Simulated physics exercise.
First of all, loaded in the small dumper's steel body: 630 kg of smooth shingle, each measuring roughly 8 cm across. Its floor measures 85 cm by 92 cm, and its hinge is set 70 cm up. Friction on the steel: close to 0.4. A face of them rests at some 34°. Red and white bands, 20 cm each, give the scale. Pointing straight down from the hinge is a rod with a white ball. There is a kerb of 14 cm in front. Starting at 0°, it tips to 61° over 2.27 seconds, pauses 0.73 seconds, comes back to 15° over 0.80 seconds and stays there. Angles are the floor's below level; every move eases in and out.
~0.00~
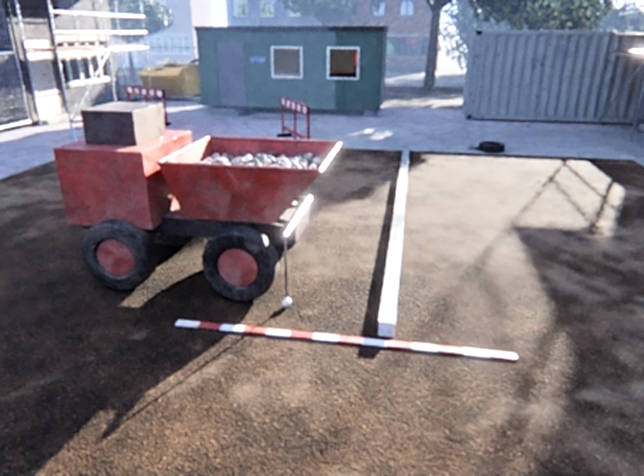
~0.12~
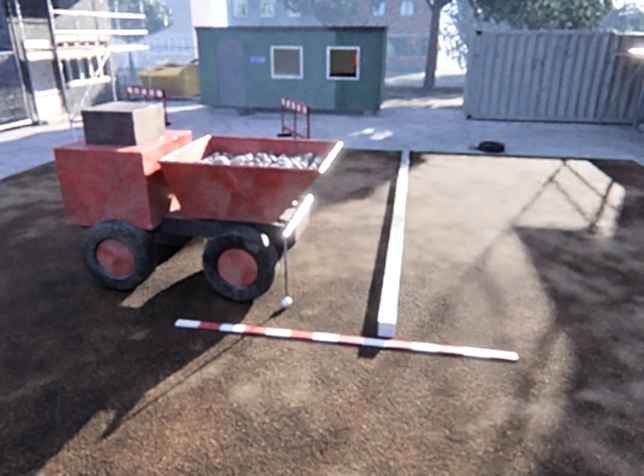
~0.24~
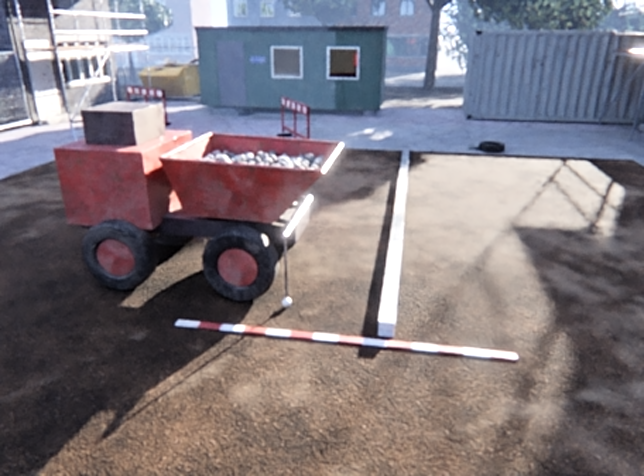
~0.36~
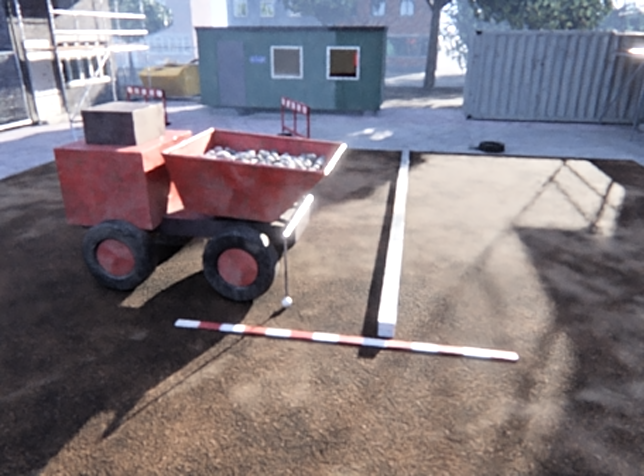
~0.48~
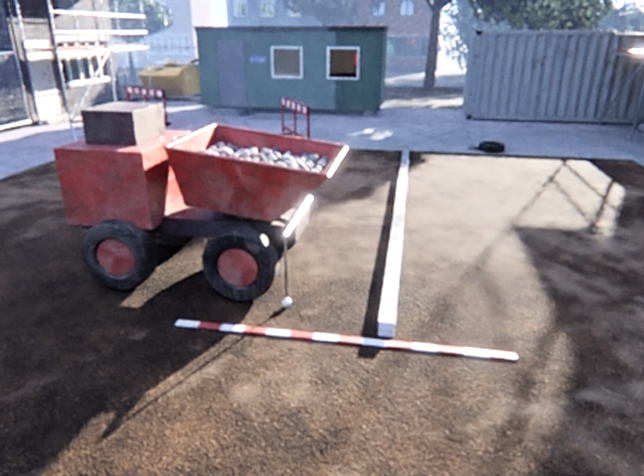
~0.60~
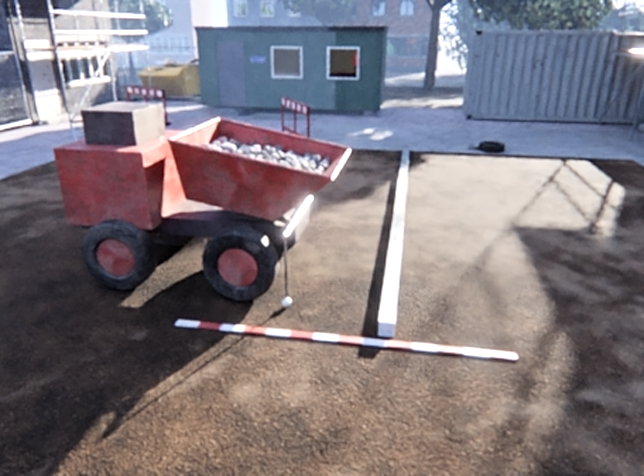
The clip shows a red dumper loaded with pale stones standing on brown ground behind a red and white banded pole; its body, level at first, gradually tilts slightly, the right end dipping relative to the left, while the wheels stay still.
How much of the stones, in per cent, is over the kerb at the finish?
Some 60 per cent.
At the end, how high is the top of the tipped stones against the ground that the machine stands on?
It finishes some 28 cm up from that ground.
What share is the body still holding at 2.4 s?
About 70 per cent.
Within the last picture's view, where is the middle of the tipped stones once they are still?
Look at roughly (423, 282).
After 1.7 s the floor is at 51°; 100 % in the body; the foremost stones are at (354, 197).
After 2.4 s the floor is at 61°; 70 % in the body, 16 % on this side of the kerb, 14 % over the kerb; the foremost stones are at (437, 281).
After 4.2 s the floor is at 15°; 20 % in the body, 21 % on this side of the kerb, 60 % over the kerb; the foremost stones are at (556, 291).
After 7.0 s the floor is at 15°; 20 % in the body, 21 % on this side of the kerb, 60 % over the kerb; the foremost stones are at (556, 291).
